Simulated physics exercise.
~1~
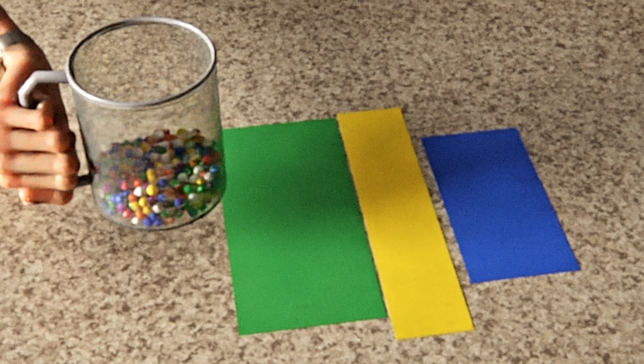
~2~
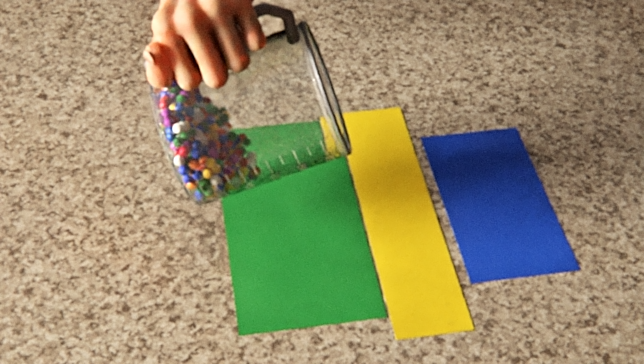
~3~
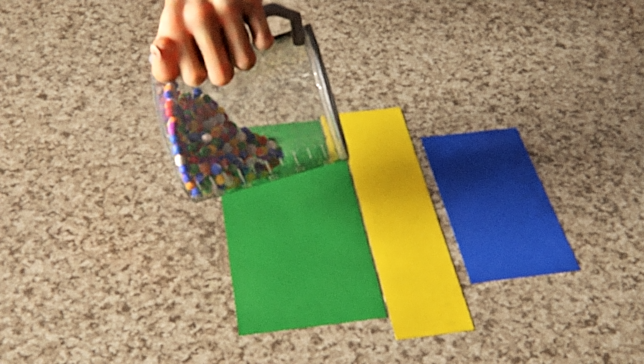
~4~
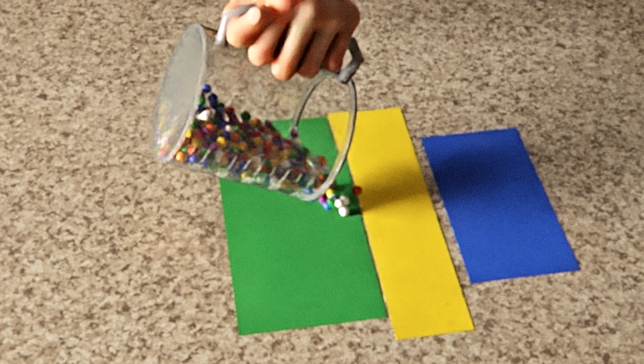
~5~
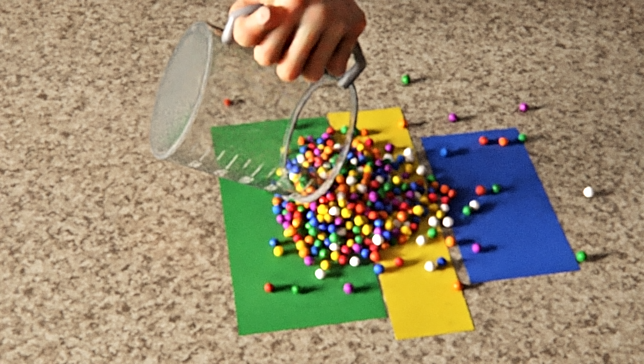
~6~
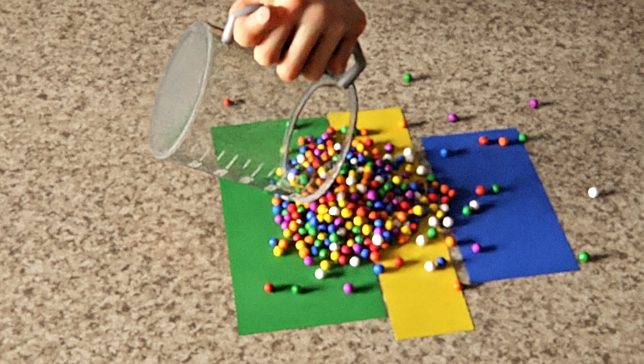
To begin with, a hand at the left holds a clear jug partly filled with colourful beads, upright beside green, yellow and blue mats lying on a speckled table. The hand moves the jug right and tips it onto its side above the green mat, the beads still inside. As it tilts further, the beads slide toward the rim and a few drop out near the yellow mat. Then the rest pour out in a heap. Finally the emptied jug stays tilted over a pile covering parts of the green and yellow mats, with a few beads on the blue mat and bare table.
